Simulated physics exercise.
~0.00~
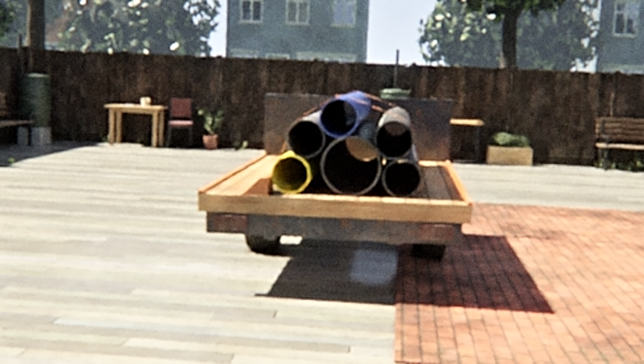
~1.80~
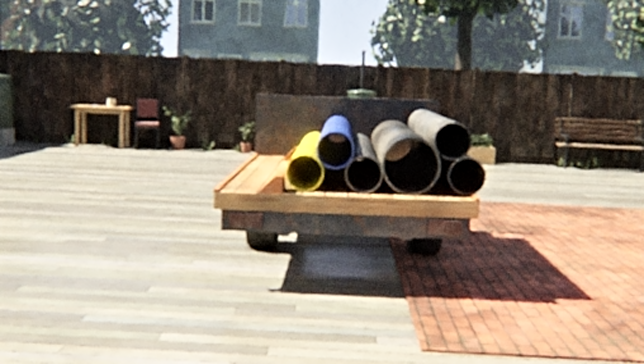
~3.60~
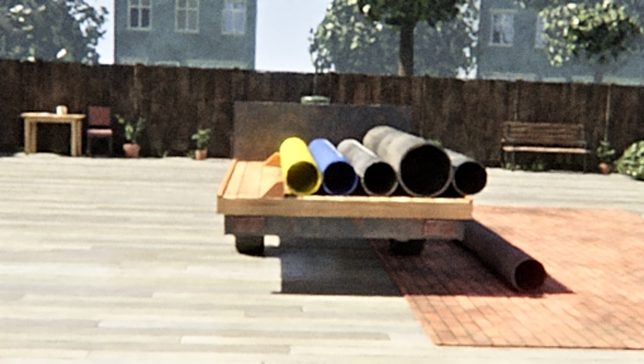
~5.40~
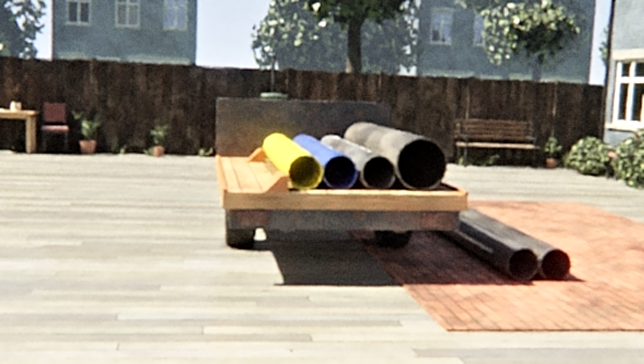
In a sunny paved yard backed by a dark fence, a low flatbed trailer holds a stack of six pipes seen end-on, with a blue one on top and a yellow one at lower left. The stack slumps and spreads rightward, and the blue pipe drops toward the left beside the yellow. It then settles onto the deck as one dark pipe tumbles off the right side onto the red brick. Another dark pipe follows it to the ground. The yellow, blue and two other pipes remain side by side on the trailer.
